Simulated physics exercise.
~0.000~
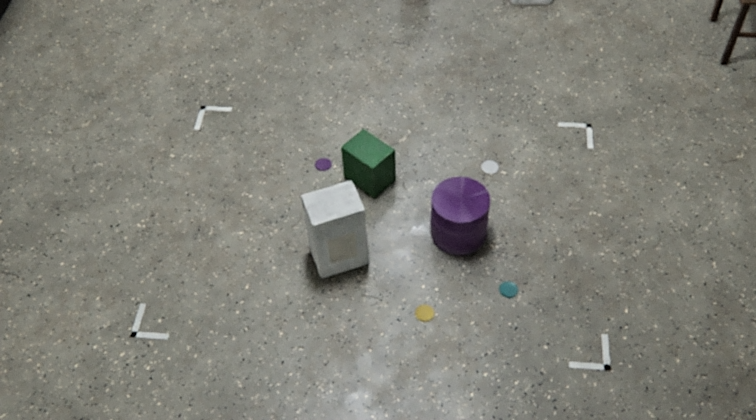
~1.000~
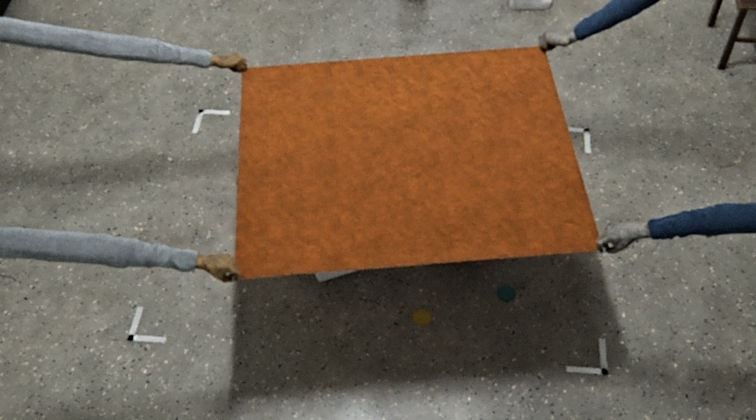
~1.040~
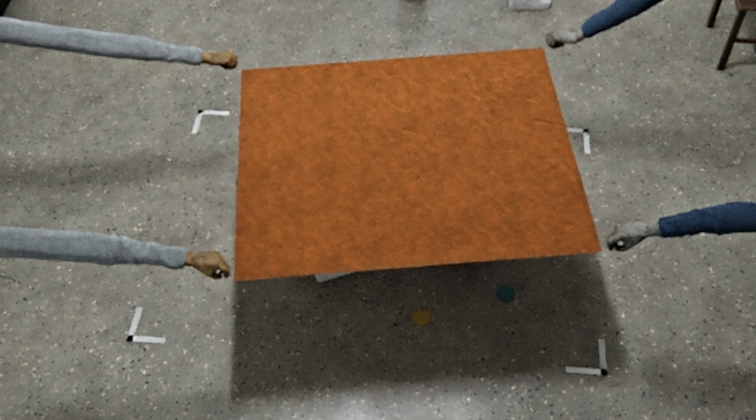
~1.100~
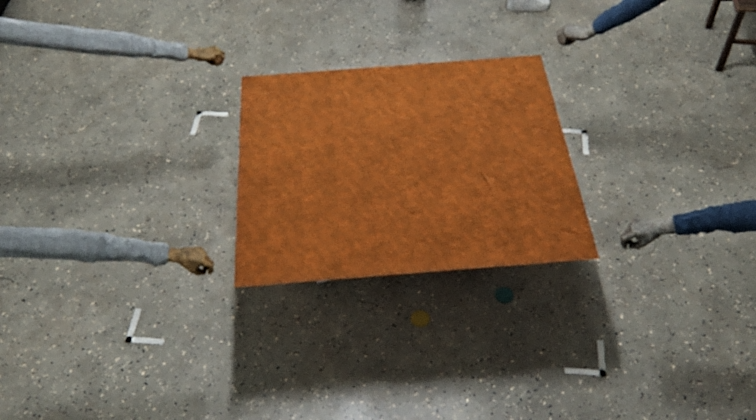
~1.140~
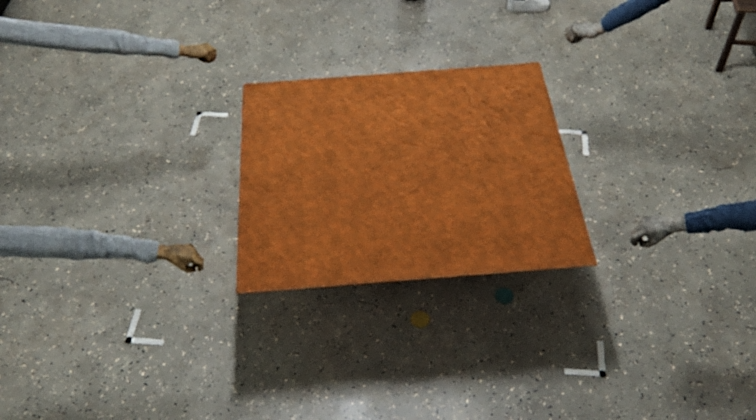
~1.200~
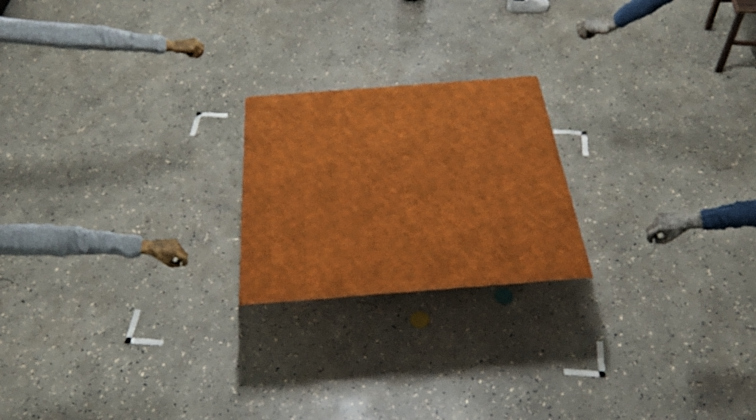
Four hands held an orange sheet stretched flat above a white box, a green block and a purple tub on a speckled floor, then let go and drew back as it sank a little, still nearly flat.
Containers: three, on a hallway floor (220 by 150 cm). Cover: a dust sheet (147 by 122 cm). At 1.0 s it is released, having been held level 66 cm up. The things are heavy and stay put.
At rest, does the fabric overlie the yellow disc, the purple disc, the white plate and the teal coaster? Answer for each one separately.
The yellow disc still shows, the purple disc still shows, the white plate ends under the cloth, the teal coaster vanishes under it.
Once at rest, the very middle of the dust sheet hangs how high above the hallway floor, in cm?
Looks like close to 34 cm up.
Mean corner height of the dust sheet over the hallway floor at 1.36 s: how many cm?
14 cm.
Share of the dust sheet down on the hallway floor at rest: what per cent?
I'd put it near 15 in a hundred.
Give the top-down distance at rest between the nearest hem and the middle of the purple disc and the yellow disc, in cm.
6 cm and 6 cm, roughly.
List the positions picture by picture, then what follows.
Shows, yellow disc (425, 313); purple disc (323, 164); white plate (490, 167); teal coaster (509, 289); purple tub (461, 199), 27 cm tall; white box (333, 202), 44 cm tall; green crate (368, 148), 24 cm tall, in the first frame.
Shows, dust sheet corners (234, 279) (242, 68) (544, 46) (603, 250); highest point 66 cm, lowest 66 cm, in the second frame.
Shows, dust sheet corners (234, 281) (242, 70); highest point 65 cm, lowest 65 cm, in the third frame.
Shows, dust sheet corners (235, 287) (242, 77); highest point 61 cm, lowest 61 cm, in the fourth frame.
Shows, dust sheet corners (236, 294) (243, 85); highest point 57 cm, lowest 57 cm, in the fifth frame.
Shows, dust sheet corners (240, 306) (246, 98) (537, 77) (593, 278); highest point 50 cm, lowest 48 cm, in the sixth frame.
By 1.4 s, 0 % of it is down, spanning 159 by 130 cm, above teal coaster, purple disc, white plate, yellow disc.
By 1.5 s, 10 % of it is down, spanning 134 by 108 cm, above teal coaster, white plate.
By 1.7 s, 15 % of it is down, spanning 133 by 114 cm, above teal coaster, white plate.
By 1.8 s, 15 % of it is down, spanning 134 by 116 cm, above teal coaster, white plate.
By 3.3 s, 15 % of it is down, spanning 135 by 112 cm, above teal coaster, white plate.
